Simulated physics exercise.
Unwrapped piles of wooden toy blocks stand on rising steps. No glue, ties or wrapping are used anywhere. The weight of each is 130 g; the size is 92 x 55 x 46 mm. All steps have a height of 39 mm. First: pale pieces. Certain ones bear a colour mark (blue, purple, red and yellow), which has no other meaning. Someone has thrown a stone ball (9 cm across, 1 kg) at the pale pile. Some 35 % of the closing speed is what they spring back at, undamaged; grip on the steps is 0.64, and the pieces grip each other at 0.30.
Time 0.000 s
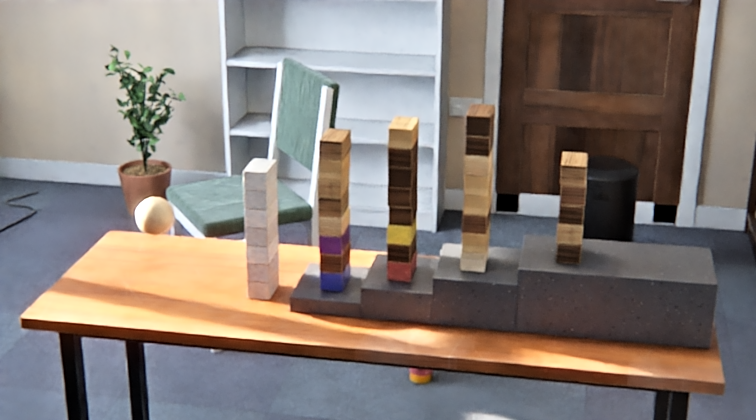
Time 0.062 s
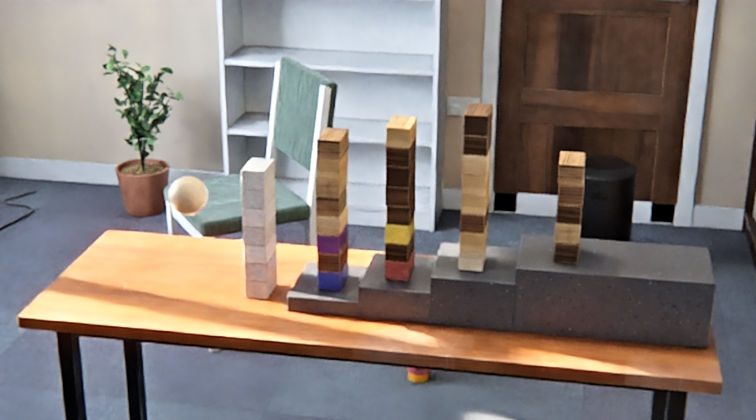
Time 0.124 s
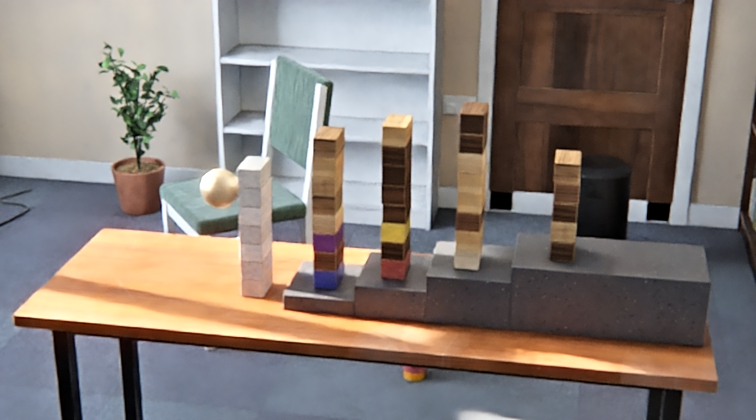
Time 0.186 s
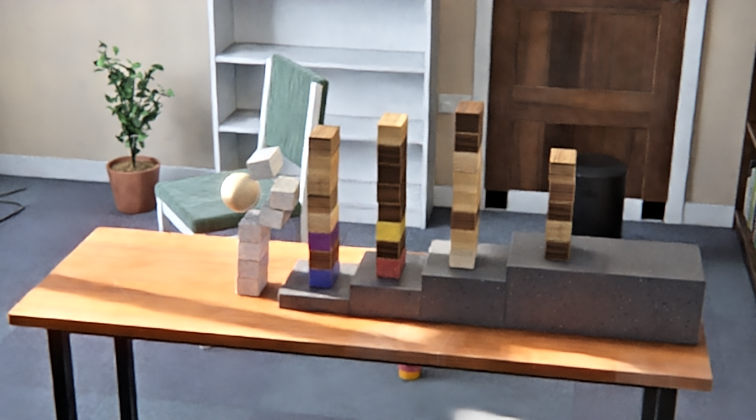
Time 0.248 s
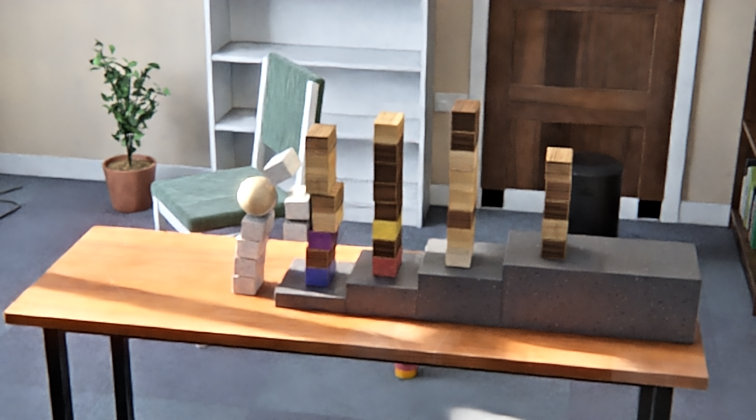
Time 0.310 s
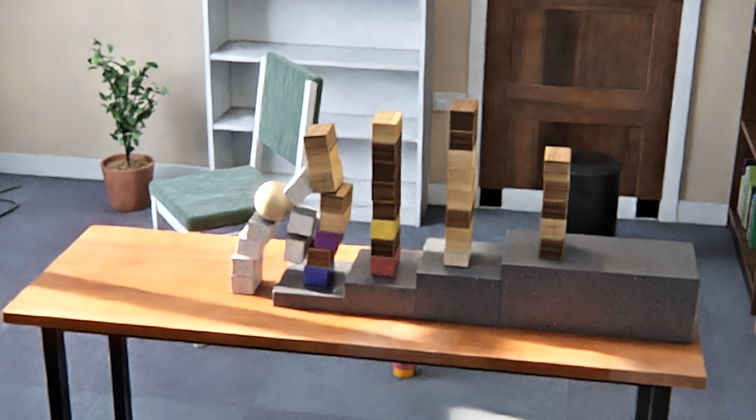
A room with a plant, a green chair, a white bookcase and a wooden door is seen from slightly above a wooden table. On it, a pale block pile stands left of four wooden ones on rising grey steps, the nearest with purple and blue blocks, the next with yellow and red. As the camera pans slightly, a pale ball flies in from the left, knocks the pale pile apart, and the neighbouring pile shifts and leans.
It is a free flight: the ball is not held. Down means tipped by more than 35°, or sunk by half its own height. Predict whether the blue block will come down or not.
The blue block will not come down.
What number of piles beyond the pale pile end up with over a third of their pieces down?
Total count: 4.
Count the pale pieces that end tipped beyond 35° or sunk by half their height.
6.
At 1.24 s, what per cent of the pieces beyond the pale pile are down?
By then, 70 per cent.
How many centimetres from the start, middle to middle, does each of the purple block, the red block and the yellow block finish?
From start to finish: Purple 12, red 0, yellow 12 centimetres.
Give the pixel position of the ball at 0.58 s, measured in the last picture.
Around (278, 238).
By 0.58 s, 6 of the pale pile down; 11 of the 29 other blocks down; blue block unmoved; purple block tilted 26°, 43 mm lower.
By 1.24 s, 6 of the pale pile down; 21 of the 29 other blocks down; blue block moved 10 mm; yellow block tilted 40°, 41 mm lower.
When it is over (2.1 s), 6 of the pale pile down; 25 of the 29 other blocks down; blue block moved 11 mm; yellow block tilted 41°, 41 mm lower; purple block tilted 23°, 44 mm lower. In pixels of the last frame, middles, blue block near (314, 268), yellow block near (432, 242).
